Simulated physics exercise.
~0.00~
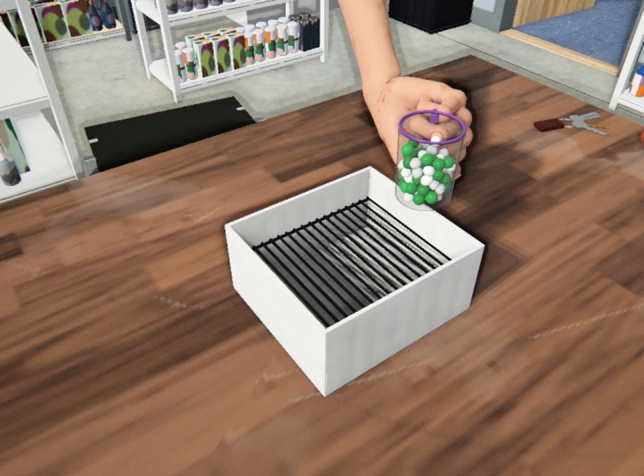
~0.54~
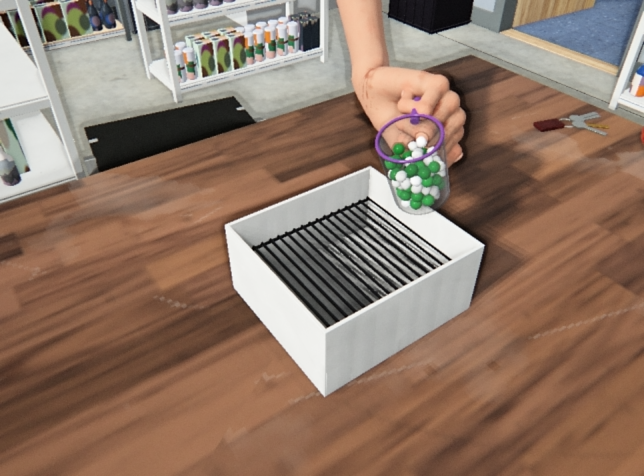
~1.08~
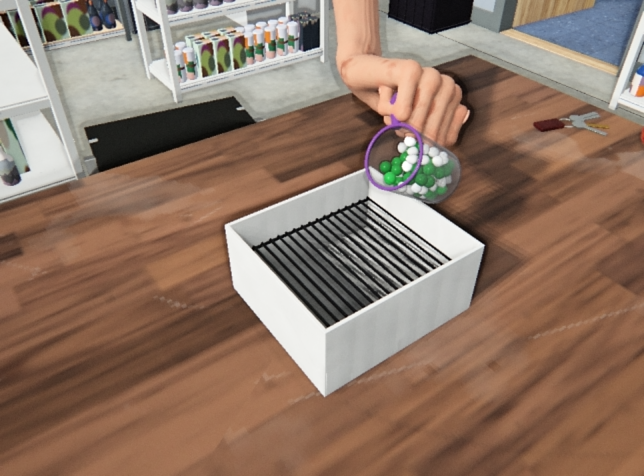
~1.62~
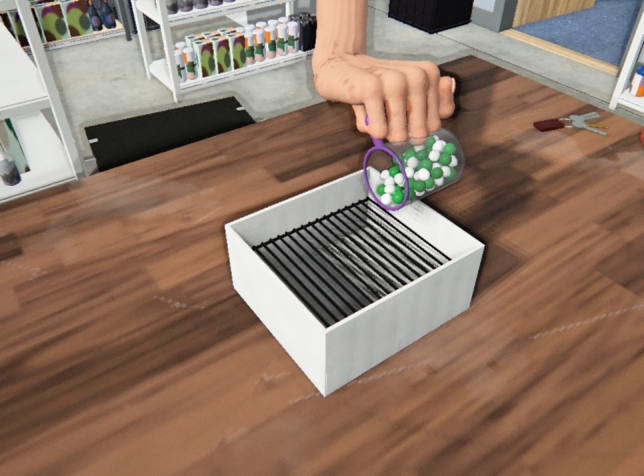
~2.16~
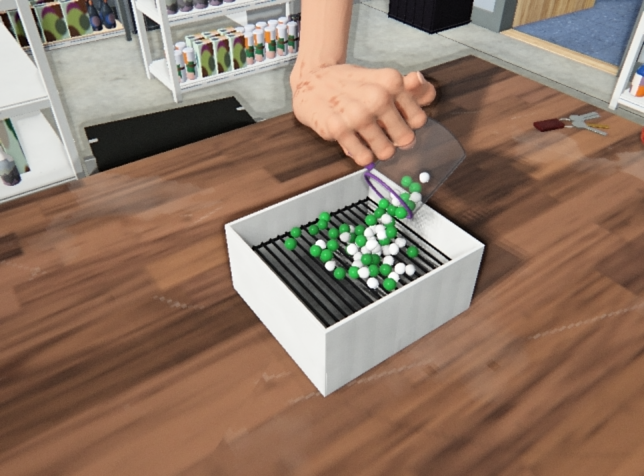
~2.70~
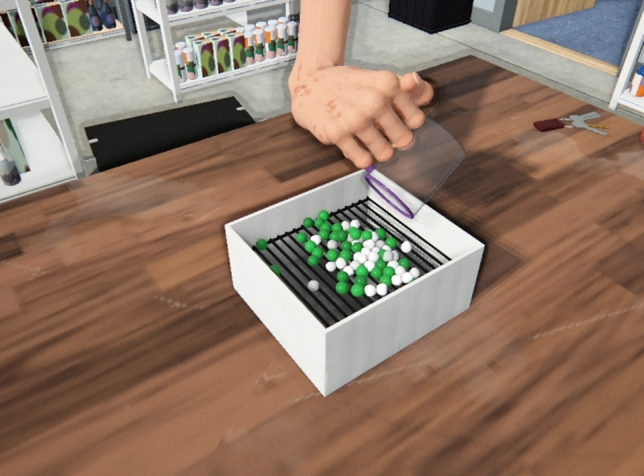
A hand tips a cup of green and white balls onto wires, where they stay.
